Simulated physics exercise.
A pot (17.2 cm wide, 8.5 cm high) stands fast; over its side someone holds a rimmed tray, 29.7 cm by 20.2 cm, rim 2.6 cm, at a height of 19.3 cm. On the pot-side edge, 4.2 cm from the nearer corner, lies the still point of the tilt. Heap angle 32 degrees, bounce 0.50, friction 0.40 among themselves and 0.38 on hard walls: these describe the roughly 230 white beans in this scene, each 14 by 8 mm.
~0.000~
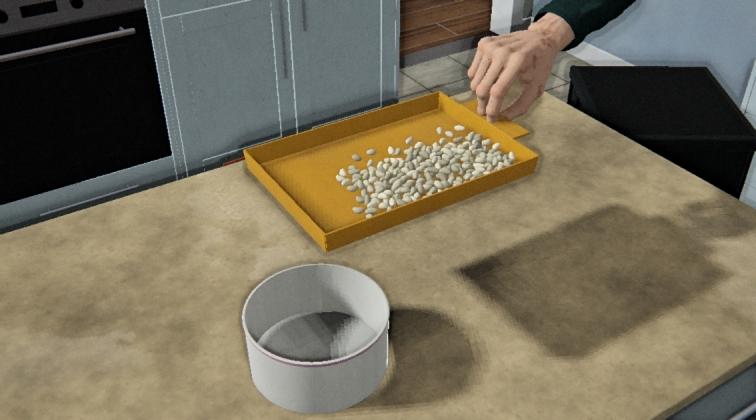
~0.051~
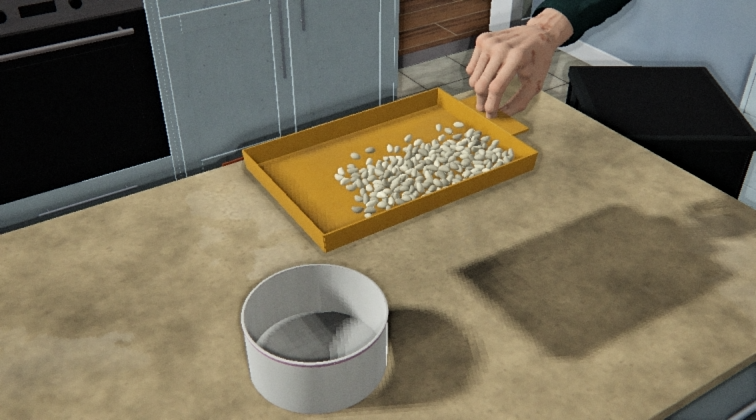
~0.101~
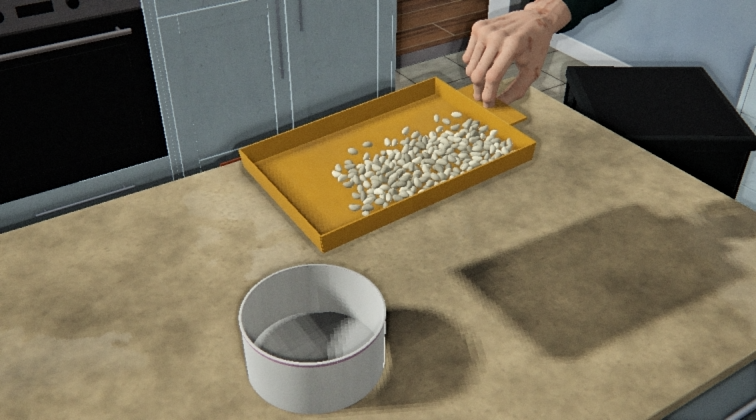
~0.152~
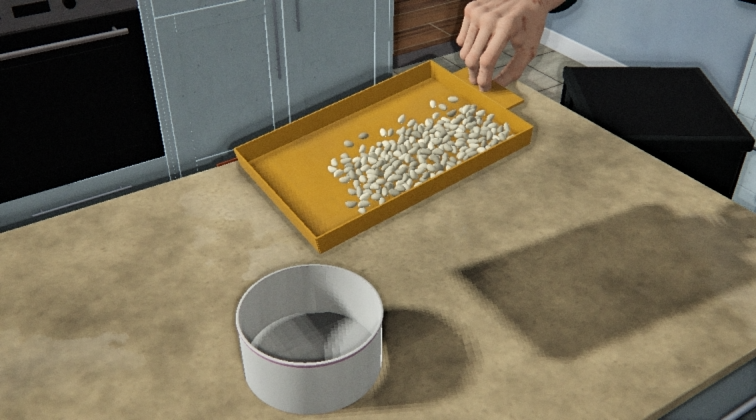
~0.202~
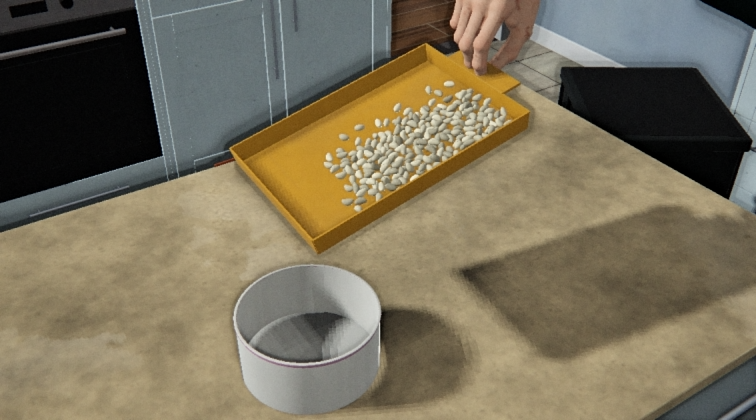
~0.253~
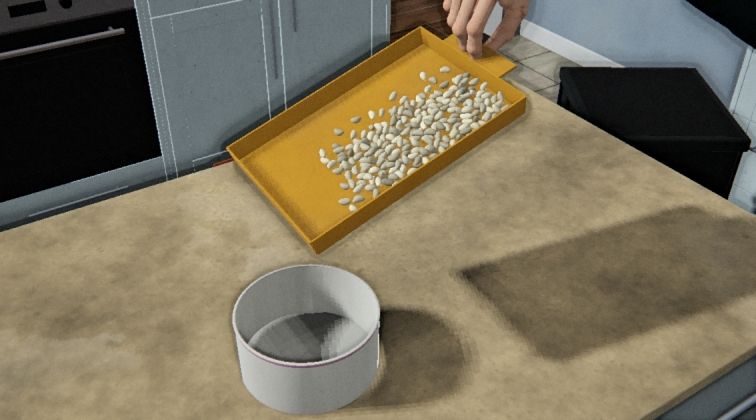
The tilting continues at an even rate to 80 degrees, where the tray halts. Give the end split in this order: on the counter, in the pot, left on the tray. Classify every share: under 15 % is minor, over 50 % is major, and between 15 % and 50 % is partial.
Counter: Partial, pot: Partial, tray: Partial.
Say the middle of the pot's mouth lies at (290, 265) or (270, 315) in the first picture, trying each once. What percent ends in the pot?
First try about 5 per cent, second try about 60 per cent.
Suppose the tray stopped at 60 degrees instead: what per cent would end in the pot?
Roughly 20 %.
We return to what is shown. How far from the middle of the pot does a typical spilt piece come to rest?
I'd say close to 22 centimetres.
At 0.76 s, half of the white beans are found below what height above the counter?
About 22 cm.
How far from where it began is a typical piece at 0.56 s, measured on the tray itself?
8 cm.
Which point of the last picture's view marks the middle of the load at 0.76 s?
Look about (286, 218) in the last view.
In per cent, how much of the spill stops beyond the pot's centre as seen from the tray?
That works out to about 100 percent.
After 0.56 s, tilt 49 degrees; the tray holds 100 %, the pot 0 %.
After 0.76 s, tilt 69 degrees; the tray holds 85 %, the pot 0 %.
After 1.08 s, tilt 80 degrees; the tray holds 30 %, the pot 25 %.
At rest (2.2 s), counter 40 %, pot 30 %, tray 25 %.
